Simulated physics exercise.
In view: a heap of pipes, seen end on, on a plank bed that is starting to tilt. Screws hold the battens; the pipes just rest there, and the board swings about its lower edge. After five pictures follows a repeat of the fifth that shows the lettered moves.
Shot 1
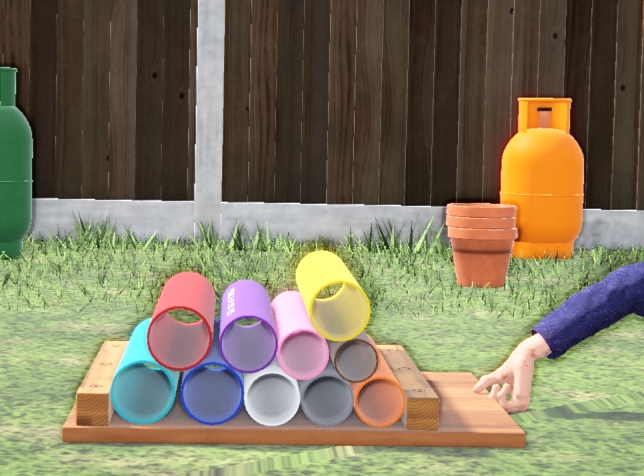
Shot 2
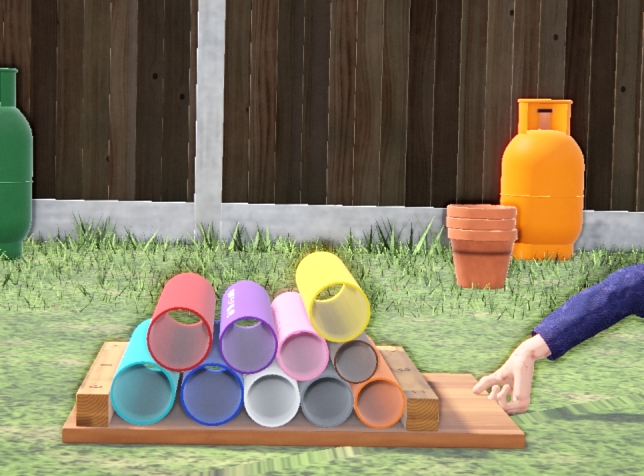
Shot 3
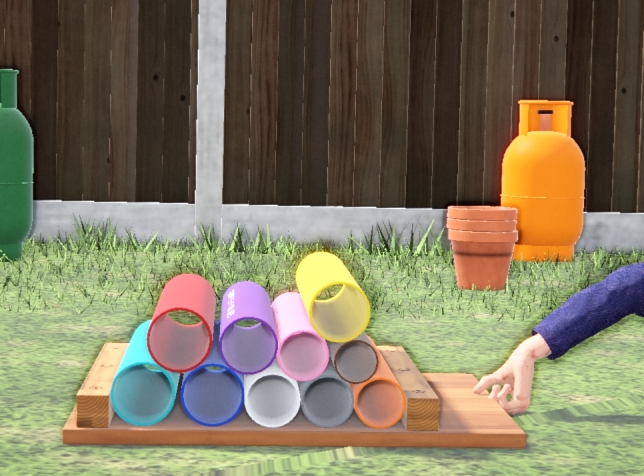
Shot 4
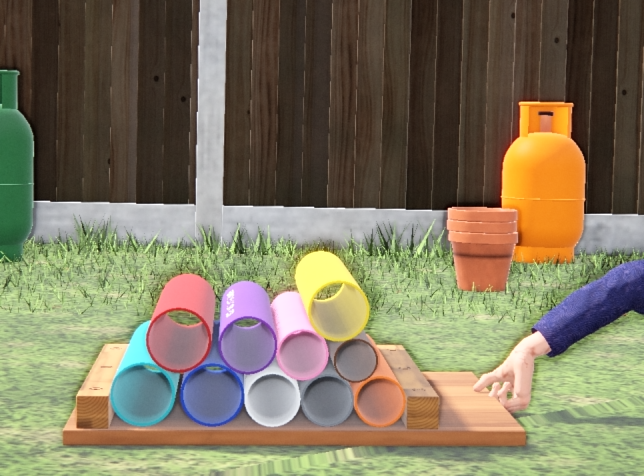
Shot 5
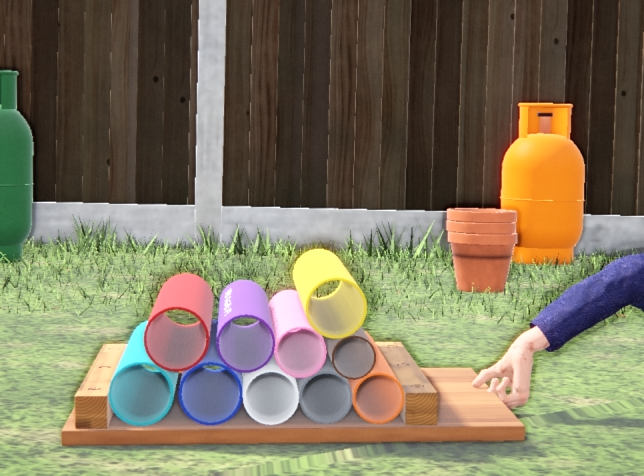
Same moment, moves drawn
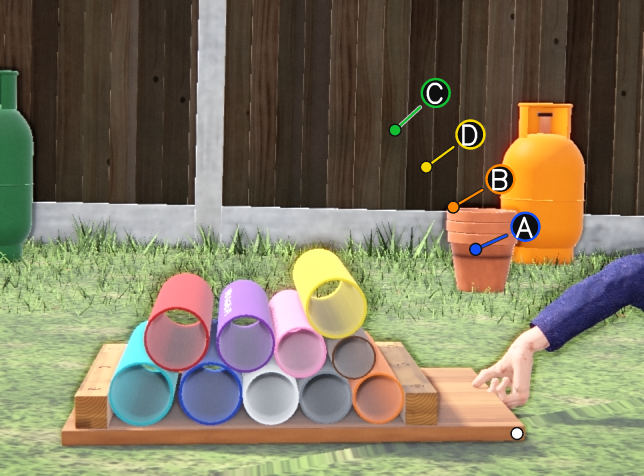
Hand touching the right end of a plank bed stacked with colourful pipes on grass, the pipes shifting very slightly left.
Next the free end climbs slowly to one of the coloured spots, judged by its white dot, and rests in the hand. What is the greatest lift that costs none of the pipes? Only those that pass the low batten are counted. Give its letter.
Lift it to A and no more.
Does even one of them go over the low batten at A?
At A: No.
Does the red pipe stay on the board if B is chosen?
The red pipe: No.
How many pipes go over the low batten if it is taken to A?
The count is none.
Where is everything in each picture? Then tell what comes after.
The first picture shows grey pipe (327, 400); orange pipe (380, 402); brown pipe (356, 360).
The second picture shows brown pipe (356, 362); pink pipe (303, 355).
The third picture shows board (290, 390); orange pipe (380, 403); purple pipe (248, 345).
The fourth picture shows board (290, 390); turquoise pipe (143, 394); blue pipe (212, 395).
The fifth picture shows board (289, 388); turquoise pipe (141, 394); blue pipe (211, 393).
On the copy, A at (476, 250); B at (453, 207); C at (395, 130); D at (427, 167); the white dot at (517, 434).
On A. First, board at 16°.
Then, board at 26°.
Finally, board at 26°, none over the low batten.
By contrast, B four over the low batten (pink, yellow, red, purple); C five over the low batten; D five over the low batten.
